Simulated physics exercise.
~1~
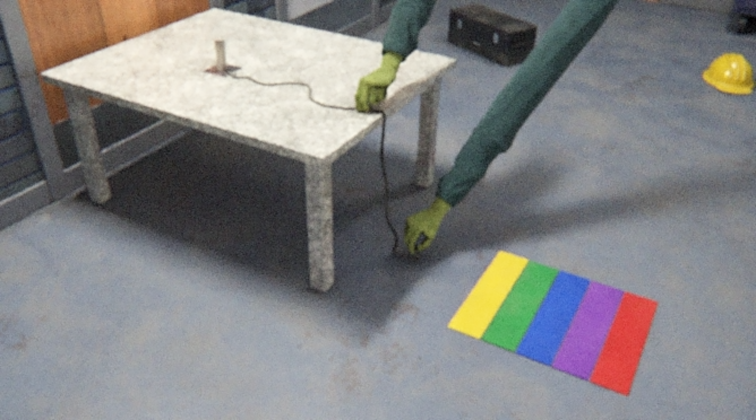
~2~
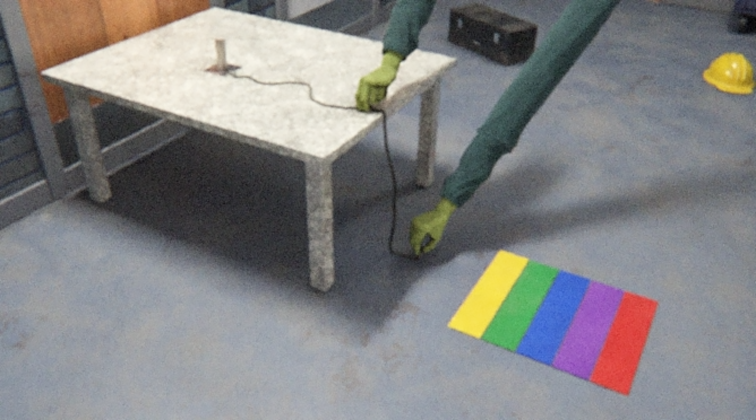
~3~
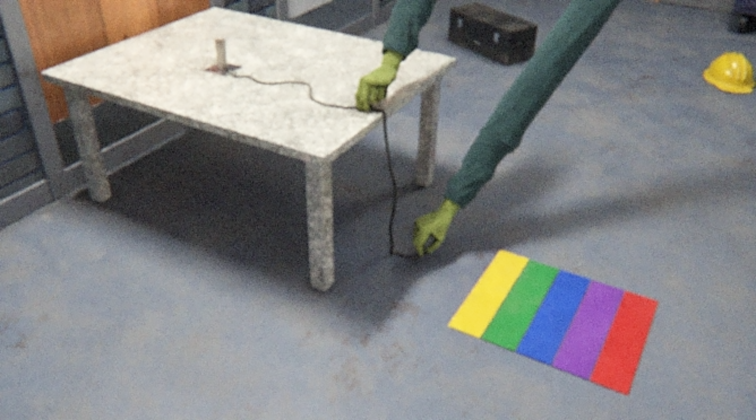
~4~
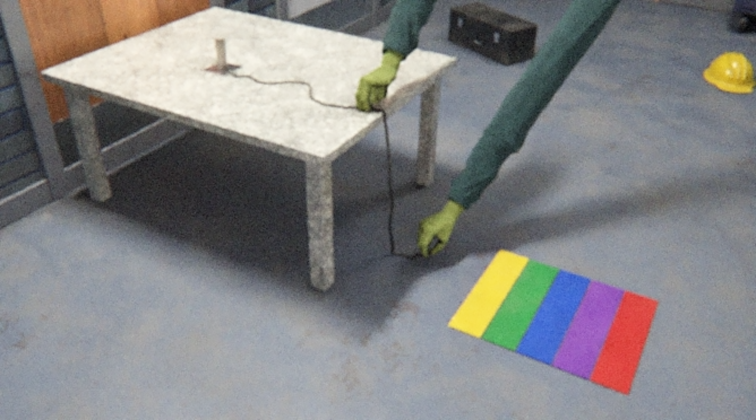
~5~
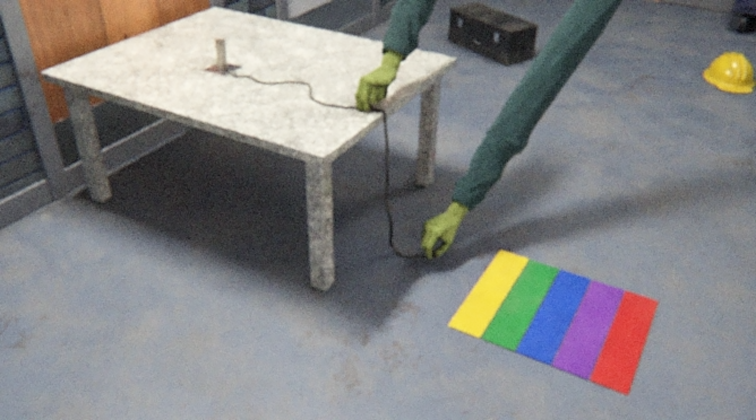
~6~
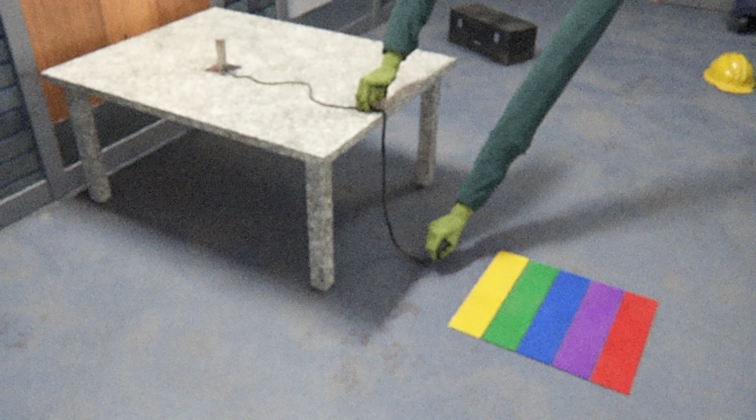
A green-gloved hand drew the loose end of a dark cord slightly to the right, just above the floor near five coloured strips, while another hand held the cord still at the table's edge.
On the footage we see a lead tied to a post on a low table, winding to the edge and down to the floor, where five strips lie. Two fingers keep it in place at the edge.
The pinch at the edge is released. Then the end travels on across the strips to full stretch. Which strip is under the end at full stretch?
The blue strip.
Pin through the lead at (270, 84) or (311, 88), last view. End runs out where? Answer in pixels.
Try one gives (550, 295); try two gives (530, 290).
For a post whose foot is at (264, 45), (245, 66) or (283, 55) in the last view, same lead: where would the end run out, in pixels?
Going through them in sequence: (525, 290), (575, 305) and finally (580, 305).
A little later, end near (492, 275); over yellow.
Next, end near (534, 290); over green.
When it is tight, end near (559, 299); over blue. It halts on the blue strip.
